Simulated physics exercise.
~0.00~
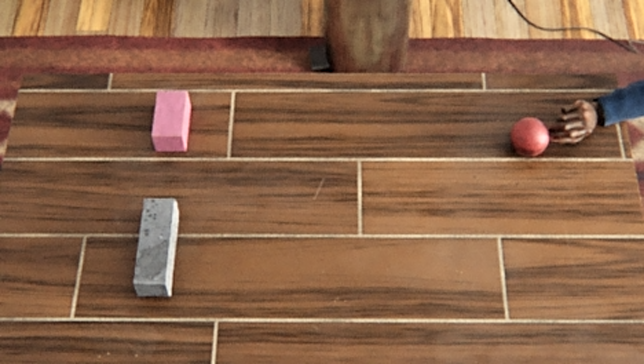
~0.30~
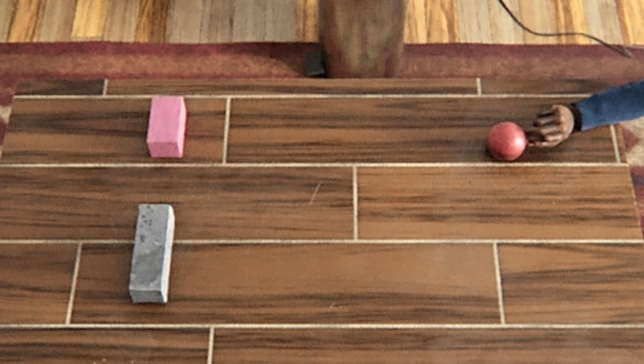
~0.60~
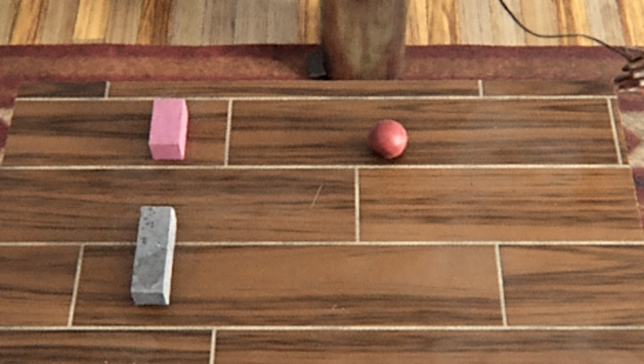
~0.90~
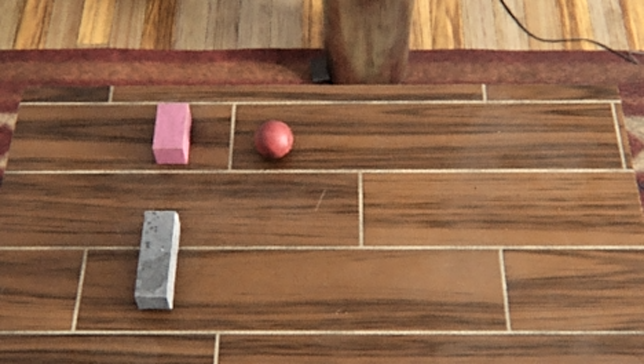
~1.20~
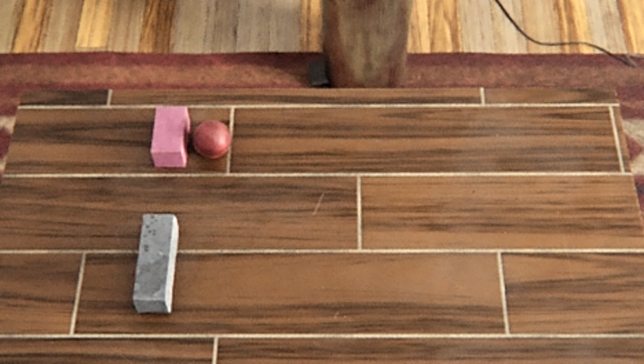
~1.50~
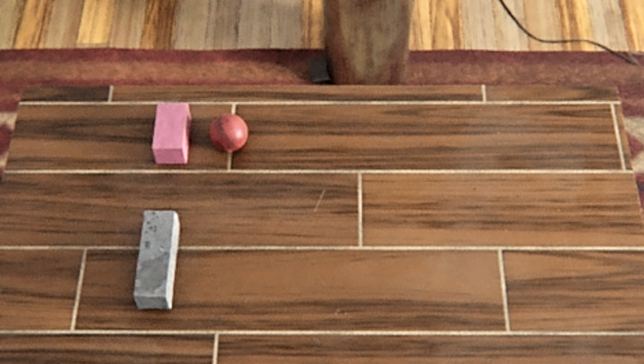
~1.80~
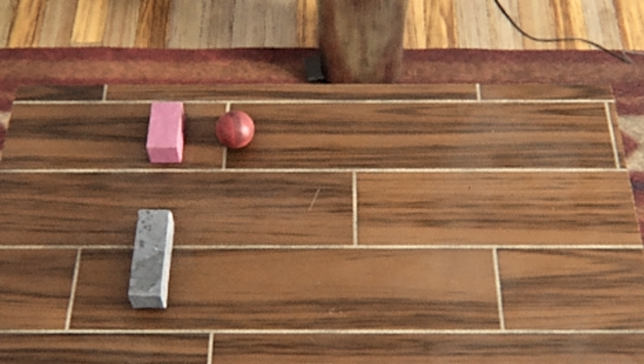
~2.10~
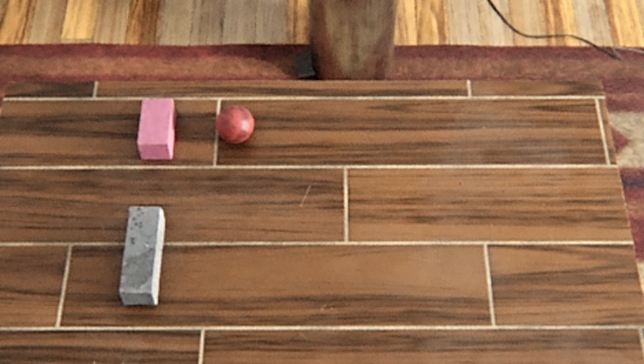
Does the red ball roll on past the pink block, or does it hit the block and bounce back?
It hits the pink block and bounces back a short way to the right.
